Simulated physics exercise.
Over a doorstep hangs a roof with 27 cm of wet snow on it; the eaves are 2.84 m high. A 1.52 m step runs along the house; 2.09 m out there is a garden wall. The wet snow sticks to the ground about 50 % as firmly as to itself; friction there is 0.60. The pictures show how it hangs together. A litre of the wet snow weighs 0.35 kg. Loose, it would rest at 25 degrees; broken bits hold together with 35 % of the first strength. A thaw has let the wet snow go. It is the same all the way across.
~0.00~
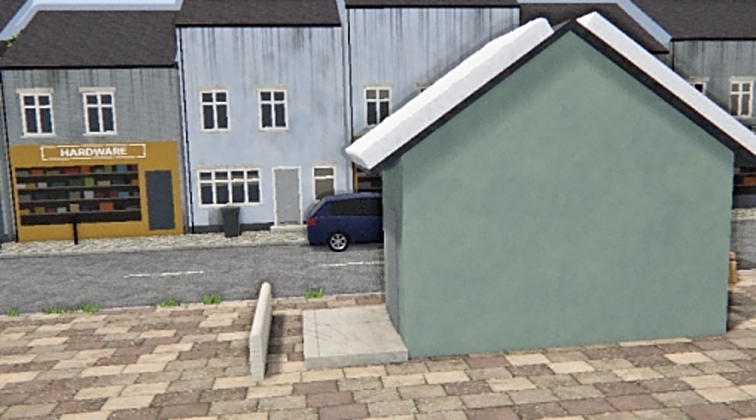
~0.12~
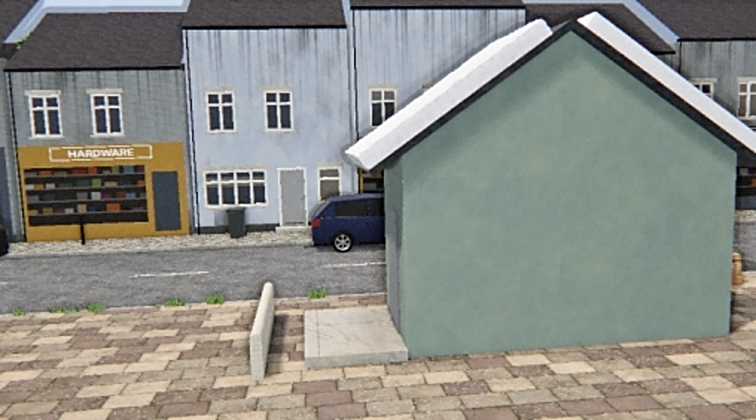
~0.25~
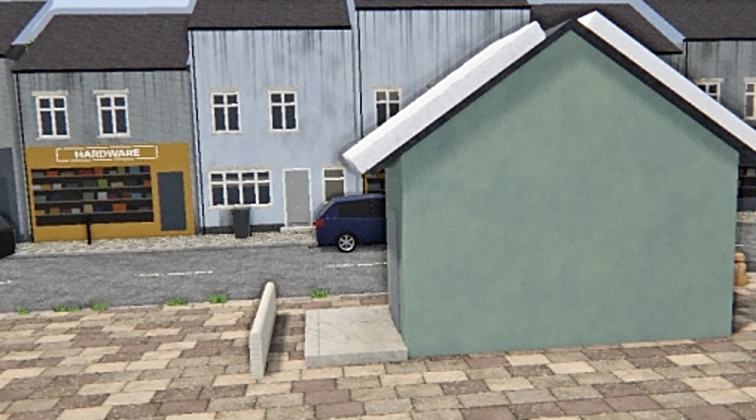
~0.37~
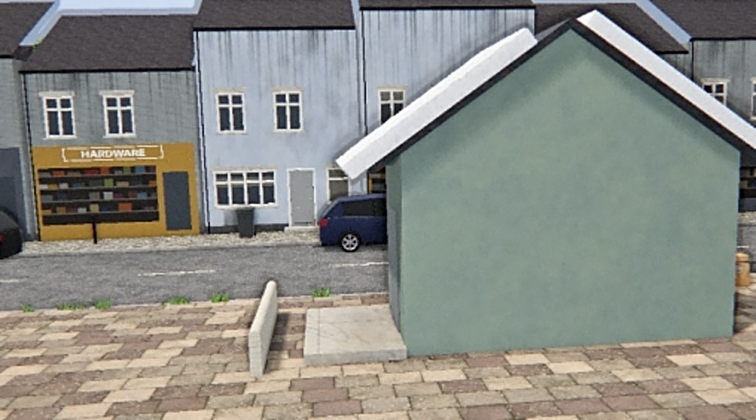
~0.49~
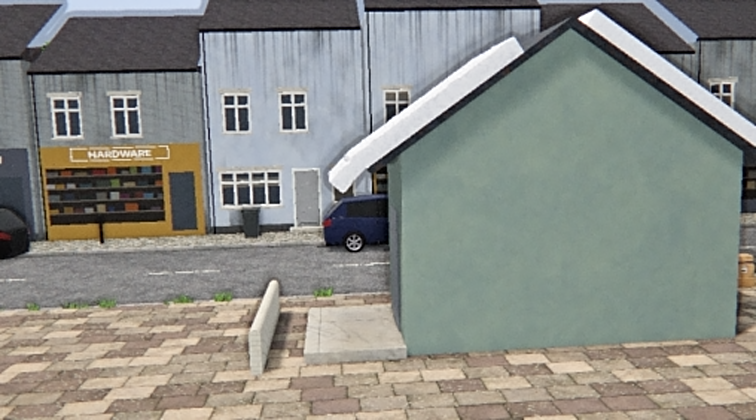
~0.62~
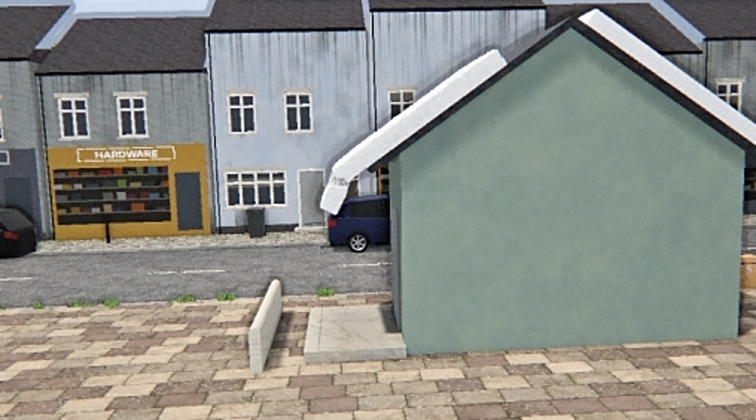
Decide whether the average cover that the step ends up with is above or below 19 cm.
The average cover that the step ends up with is below 19 cm.
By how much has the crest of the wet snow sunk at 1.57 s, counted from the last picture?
About 3.3 m.
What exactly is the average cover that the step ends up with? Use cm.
Some 6 cm.
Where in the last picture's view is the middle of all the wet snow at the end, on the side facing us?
Near (212, 356).
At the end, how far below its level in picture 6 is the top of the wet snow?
Some 3.8 m.
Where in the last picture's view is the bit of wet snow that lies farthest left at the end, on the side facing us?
At about (32, 374).
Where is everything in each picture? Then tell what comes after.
In the first frame, foremost bit of the wet snow at (360, 156), 2 % of it past the eaves, in one piece.
In the second frame, foremost bit of the wet snow at (358, 158), its middle shifted 3.0 cm, 3 % of it past the eaves, in one piece.
In the third frame, foremost bit of the wet snow at (353, 162), its middle shifted 12 cm, 6 % of it past the eaves, in one piece.
In the fourth frame, foremost bit of the wet snow at (343, 169), its middle shifted 29 cm, 11 % of it past the eaves, in one piece.
In the fifth frame, foremost bit of the wet snow at (332, 180), its middle shifted 52 cm, 18 % of it past the eaves, cracking.
In the sixth frame, foremost bit of the wet snow at (321, 209), its middle shifted 82 cm, 27 % of it past the eaves, cracking.
After 1.05 s, 48 % of the snow is still up on the roof and 52 % is falling or down.
After 1.57 s, none of the snow is still up on the roof and all is falling or down.
After 2.08 s, none of the snow is still up on the roof and all is falling or down.
After 2.60 s, none of the snow is still up on the roof and all is falling or down.
After 2.70 s, none of the snow is still up on the roof and the snow on the step is 5.6 cm deep on average.
